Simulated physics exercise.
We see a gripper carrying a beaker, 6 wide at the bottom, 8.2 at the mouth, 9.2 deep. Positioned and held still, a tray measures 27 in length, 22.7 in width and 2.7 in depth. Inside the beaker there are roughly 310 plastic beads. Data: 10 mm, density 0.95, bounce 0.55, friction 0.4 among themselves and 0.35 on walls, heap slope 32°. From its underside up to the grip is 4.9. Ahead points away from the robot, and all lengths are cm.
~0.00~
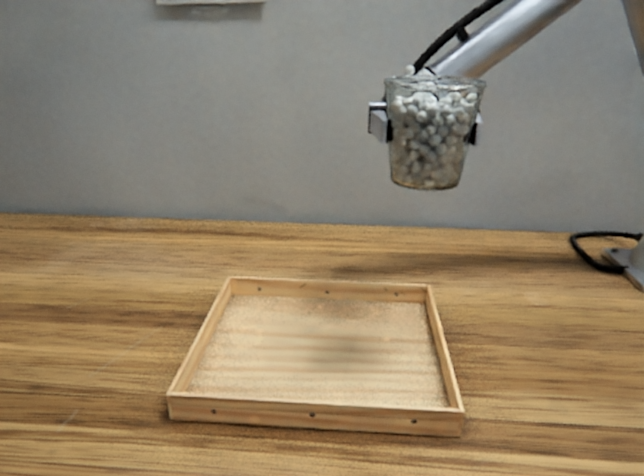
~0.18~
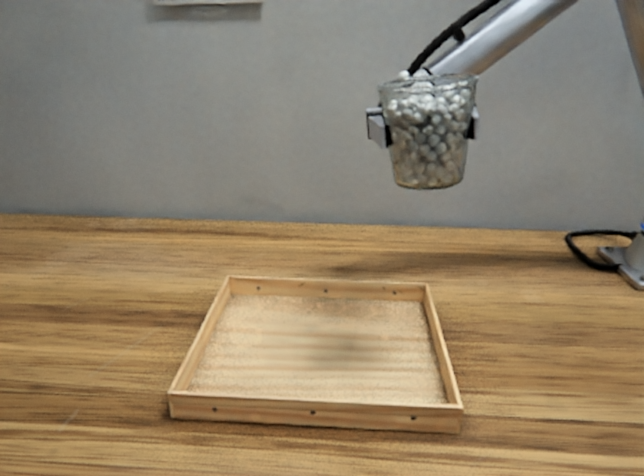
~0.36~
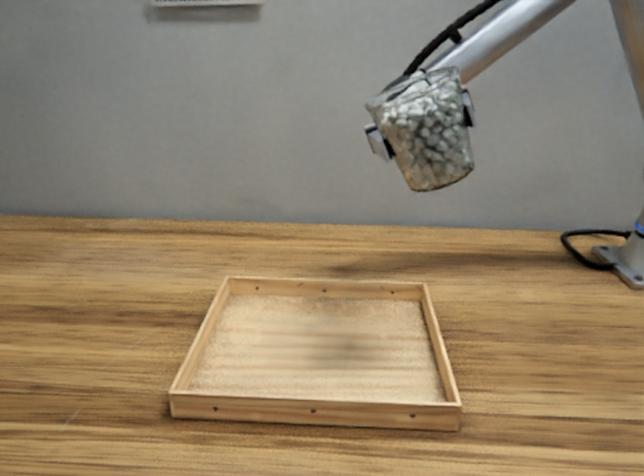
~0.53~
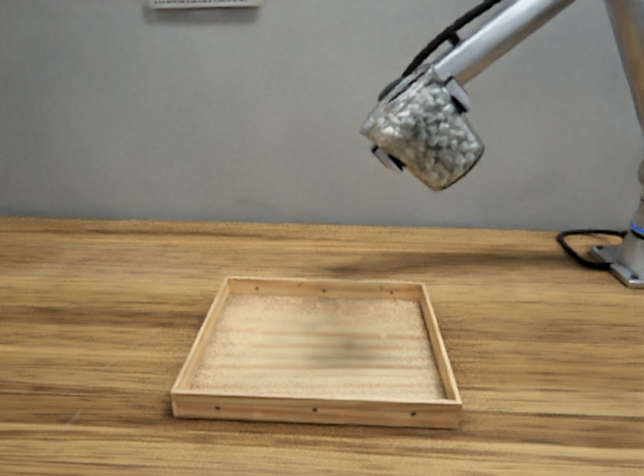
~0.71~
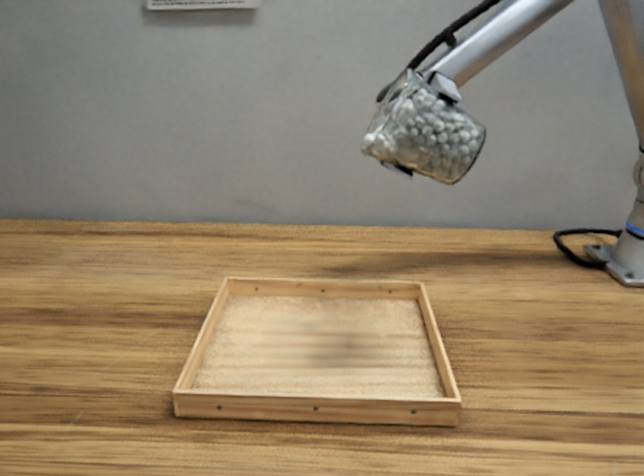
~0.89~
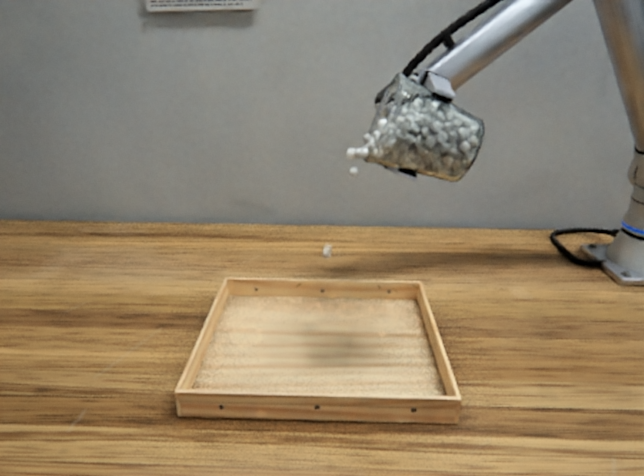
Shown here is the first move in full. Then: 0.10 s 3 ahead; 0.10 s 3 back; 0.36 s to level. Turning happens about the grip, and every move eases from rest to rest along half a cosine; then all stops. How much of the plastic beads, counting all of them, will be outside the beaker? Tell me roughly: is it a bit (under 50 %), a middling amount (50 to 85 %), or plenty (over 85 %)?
Roughly a bit, under 50 %.
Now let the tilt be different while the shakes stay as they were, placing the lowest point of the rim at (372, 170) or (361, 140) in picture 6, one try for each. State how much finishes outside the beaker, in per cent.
Estimates in order: 70 % and 15 %.
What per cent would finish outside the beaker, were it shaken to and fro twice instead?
Probably about 50 in a hundred.
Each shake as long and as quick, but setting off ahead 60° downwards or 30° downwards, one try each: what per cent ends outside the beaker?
Result: Approx. 10 % and 25 %, one try each.
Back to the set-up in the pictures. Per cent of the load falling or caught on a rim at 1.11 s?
My guess is some 28 in a hundred.
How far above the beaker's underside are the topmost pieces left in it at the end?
It reaches close to 7.5 cm in the end.
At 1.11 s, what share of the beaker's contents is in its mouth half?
Roughly 60 %.
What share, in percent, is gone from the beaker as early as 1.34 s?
Share out: Near 35 %.
After 1.11 s, tilted 69° forward, highest piece 28 above the table; 220 in the beaker, 3 in the tray, 85 in flight or on a rim.
After 1.34 s, tilted 15° forward, highest piece 30 above the table; 197 in the beaker, 95 in the tray, 16 in flight or on a rim.
After 1.65 s, level, highest piece 29 above the table; 197 in the beaker, 102 in the tray, 9 on the table or floor.
After 2.70 s, level, highest piece 29 above the table; 197 in the beaker, 102 in the tray, 9 on the table or floor.
In the end, 197 in the beaker, 102 in the tray, 9 on the table or floor. That is 36 % outside the beaker.
